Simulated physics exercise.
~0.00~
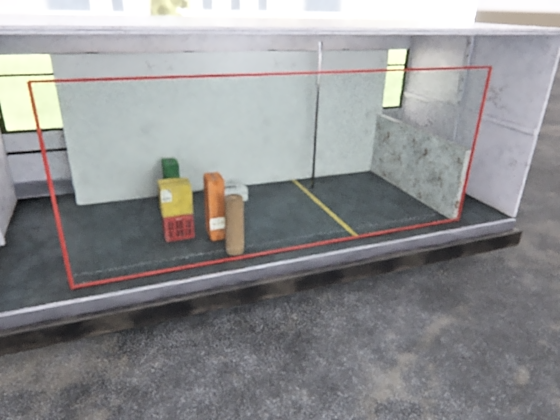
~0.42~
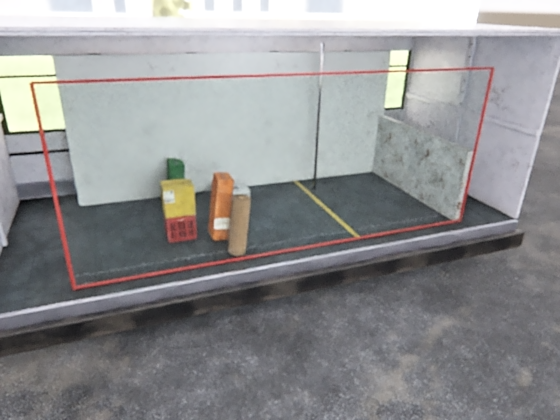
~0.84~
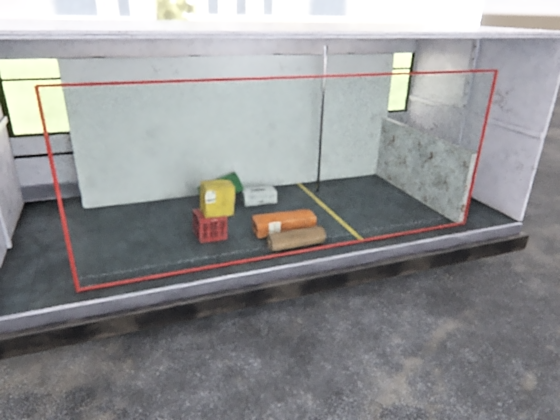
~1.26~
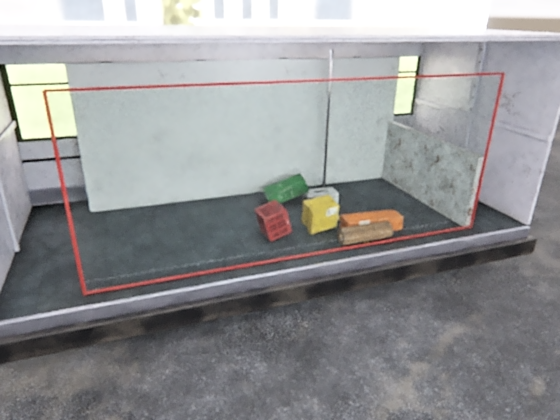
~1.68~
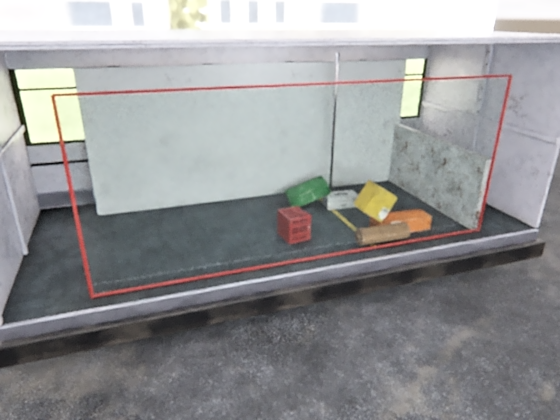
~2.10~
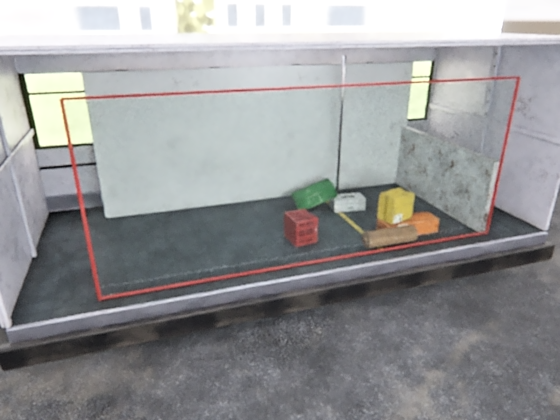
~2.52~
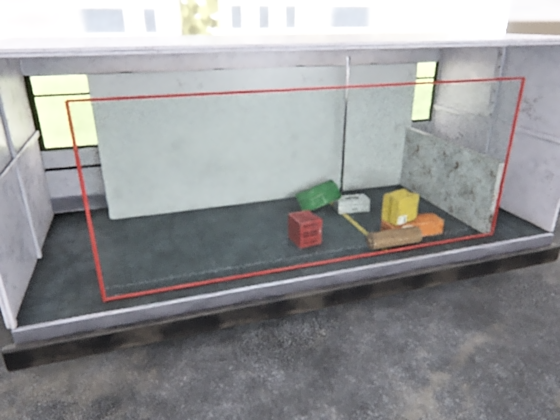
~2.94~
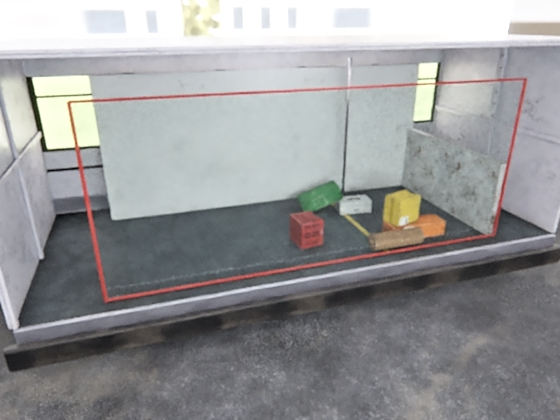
Several upright boxes and a brown roll topple and slide right, most crossing the yellow line.
